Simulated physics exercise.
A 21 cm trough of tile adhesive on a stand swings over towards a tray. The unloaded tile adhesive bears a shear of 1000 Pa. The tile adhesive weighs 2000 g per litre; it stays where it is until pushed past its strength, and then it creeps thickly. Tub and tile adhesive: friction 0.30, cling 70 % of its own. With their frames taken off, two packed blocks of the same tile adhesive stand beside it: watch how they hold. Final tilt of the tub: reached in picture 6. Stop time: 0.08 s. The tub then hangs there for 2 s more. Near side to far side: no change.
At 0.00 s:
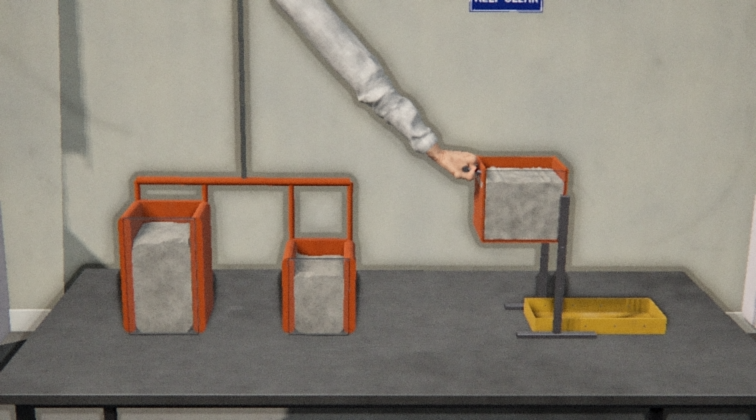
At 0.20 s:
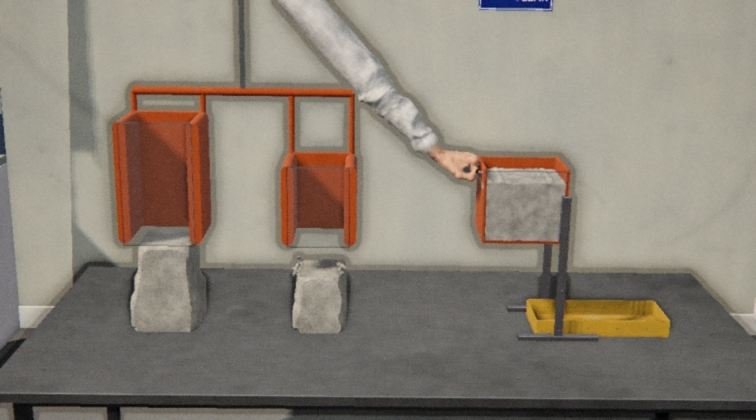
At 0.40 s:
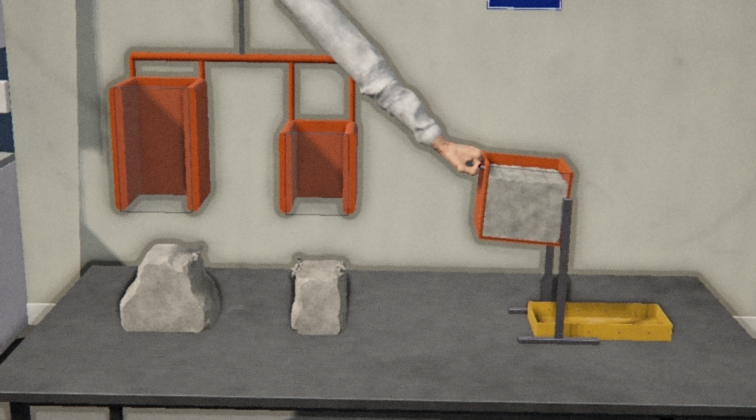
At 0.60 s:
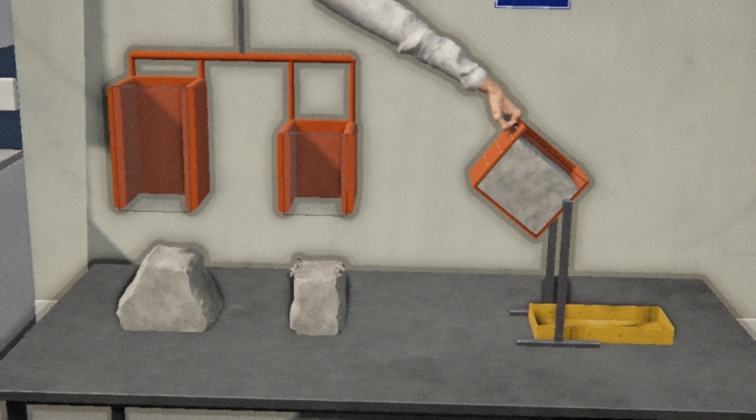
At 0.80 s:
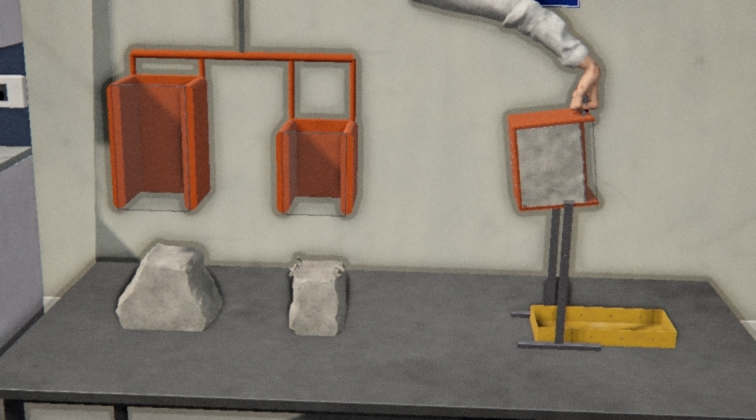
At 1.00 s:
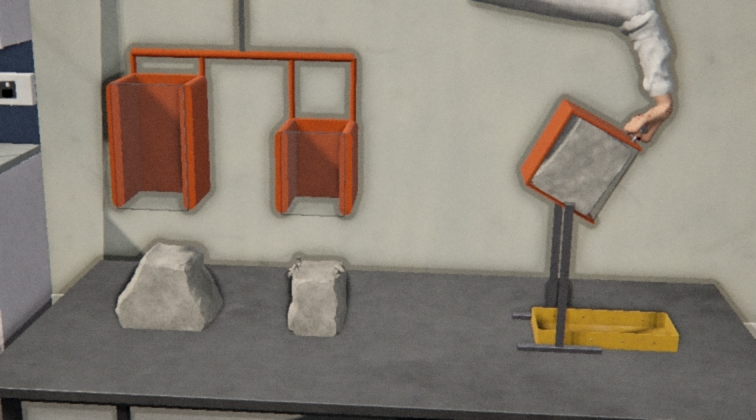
We see orange moulds lift off two grey blocks on a table, the left block slumping wider while the smaller one keeps its shape, as a hand turns an orange tub of grey material clockwise above a yellow tray.
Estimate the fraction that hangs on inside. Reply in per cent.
I would say roughly 0 per cent.
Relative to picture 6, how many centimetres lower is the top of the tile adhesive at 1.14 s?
Roughly 9 cm.
After 1.14 s, the tub is at 118 degrees and holds 64 %.
After 1.31 s, the tub is at 118 degrees and holds 13 %.
After 1.48 s, the tub is at 118 degrees and holds 0 %.
After 1.65 s, the tub is at 118 degrees and holds 0 %.
After 3.00 s, the tub is at 118 degrees and holds 0 %.
